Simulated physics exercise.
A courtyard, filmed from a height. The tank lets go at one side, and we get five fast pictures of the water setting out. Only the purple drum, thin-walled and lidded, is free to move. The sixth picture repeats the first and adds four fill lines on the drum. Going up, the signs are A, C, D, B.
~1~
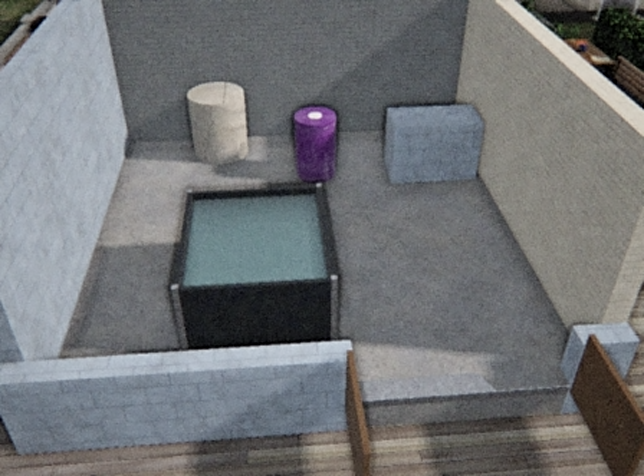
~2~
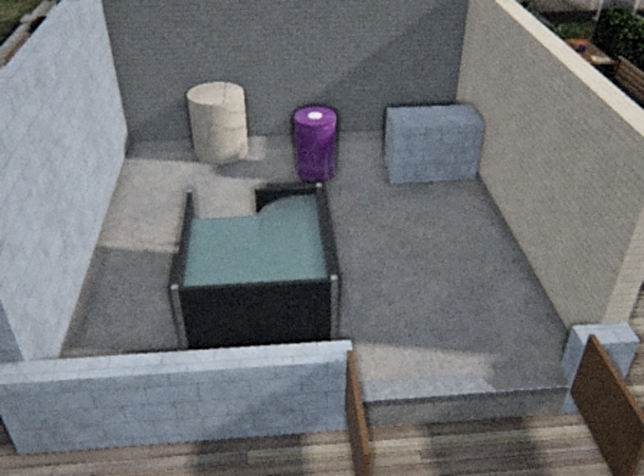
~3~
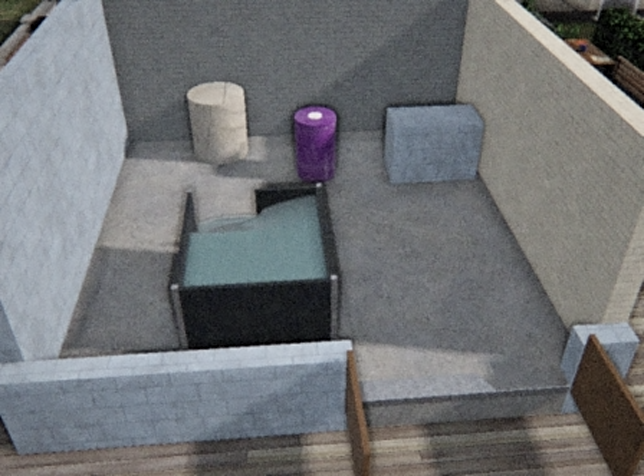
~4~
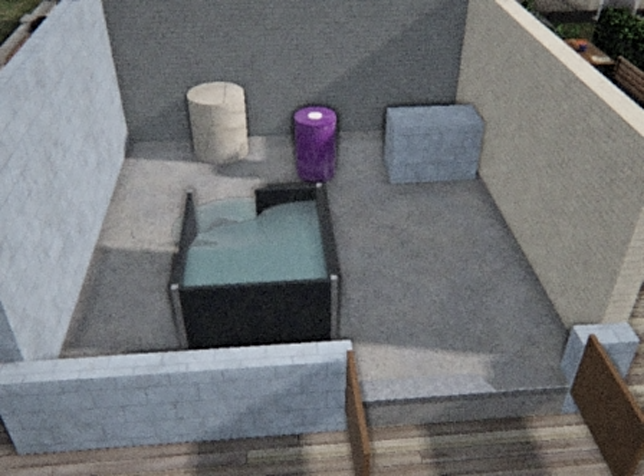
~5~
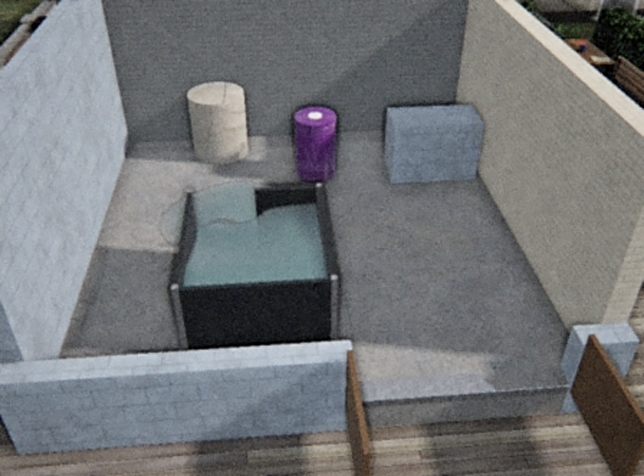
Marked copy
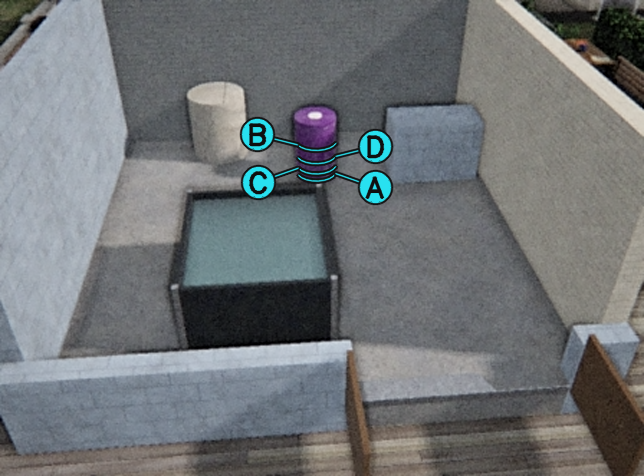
The footage shows a walled yard with a full dark-sided tank, a beige cylinder, a purple drum and a grey block; part of the tank's back side opens, and water pours out and spreads behind it while the drum stays still.
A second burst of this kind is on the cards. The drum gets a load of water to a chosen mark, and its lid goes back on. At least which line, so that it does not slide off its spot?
Take C.
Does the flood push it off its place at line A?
Yes.
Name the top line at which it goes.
A.
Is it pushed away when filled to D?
No.
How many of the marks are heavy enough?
Three of the four.
On the marked copy, A at (318, 181); B at (318, 150); C at (318, 173); D at (318, 163); from the bottom up A, C, D, B.
If A is chosen, it is pushed about 3 times its own width away.
If B is chosen, it does not move.
If C is chosen, it does not move.
If D is chosen, it does not move.
